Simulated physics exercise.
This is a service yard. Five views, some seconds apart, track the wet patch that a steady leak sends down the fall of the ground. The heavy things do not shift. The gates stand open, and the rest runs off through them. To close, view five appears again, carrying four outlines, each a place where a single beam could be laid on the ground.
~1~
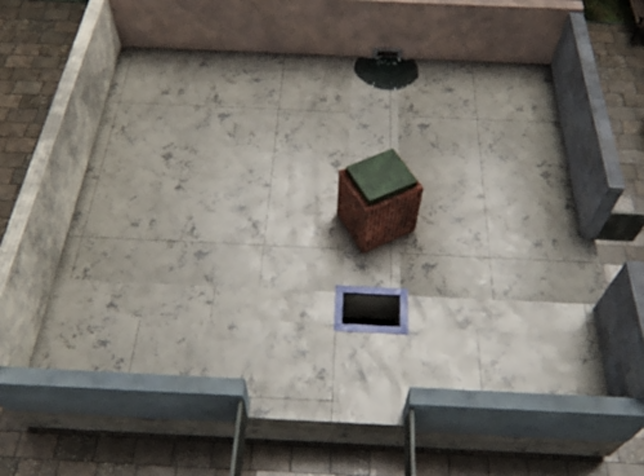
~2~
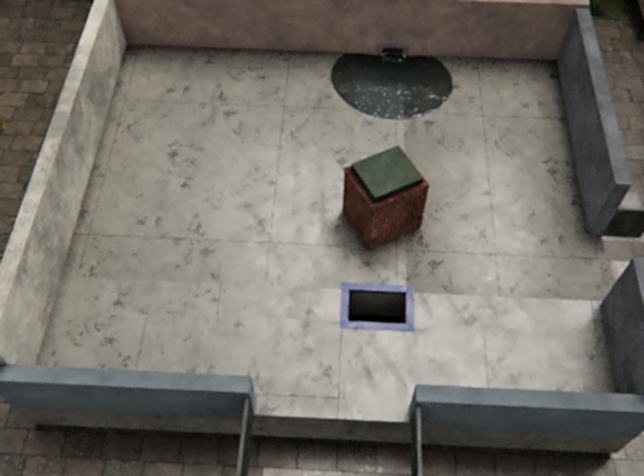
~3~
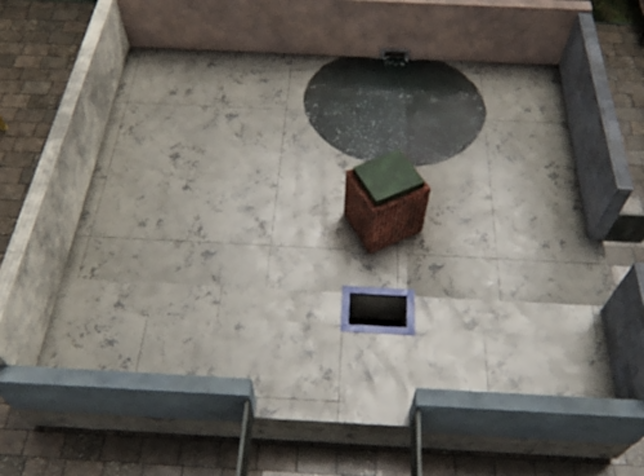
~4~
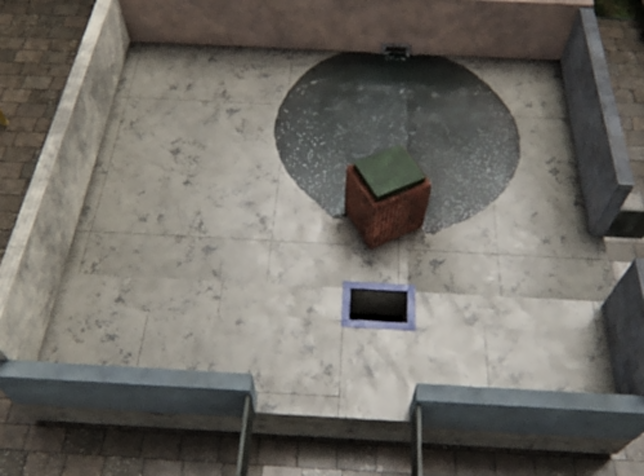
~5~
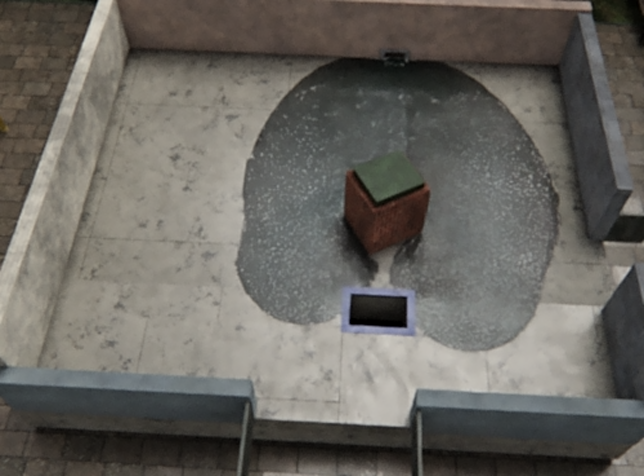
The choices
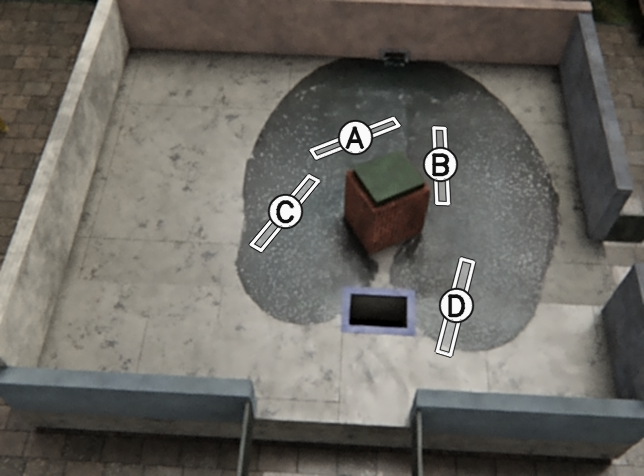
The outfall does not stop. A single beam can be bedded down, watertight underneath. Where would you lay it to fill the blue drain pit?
Use position D.
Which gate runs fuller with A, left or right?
The left one.
On the marked copy, A from (313, 154) to (396, 121); B from (442, 203) to (439, 128); C from (256, 247) to (313, 178); D from (443, 353) to (467, 260).
For position A, about 8 % of the stream runs into the blue drain pit, about 84 % out by the gates.
For position B, about 10 % of the stream runs into the blue drain pit, about 82 % out by the gates.
For position C, about 11 % of the stream runs into the blue drain pit, about 81 % out by the gates.
For position D, about 16 % of the stream runs into the blue drain pit, about 76 % out by the gates.
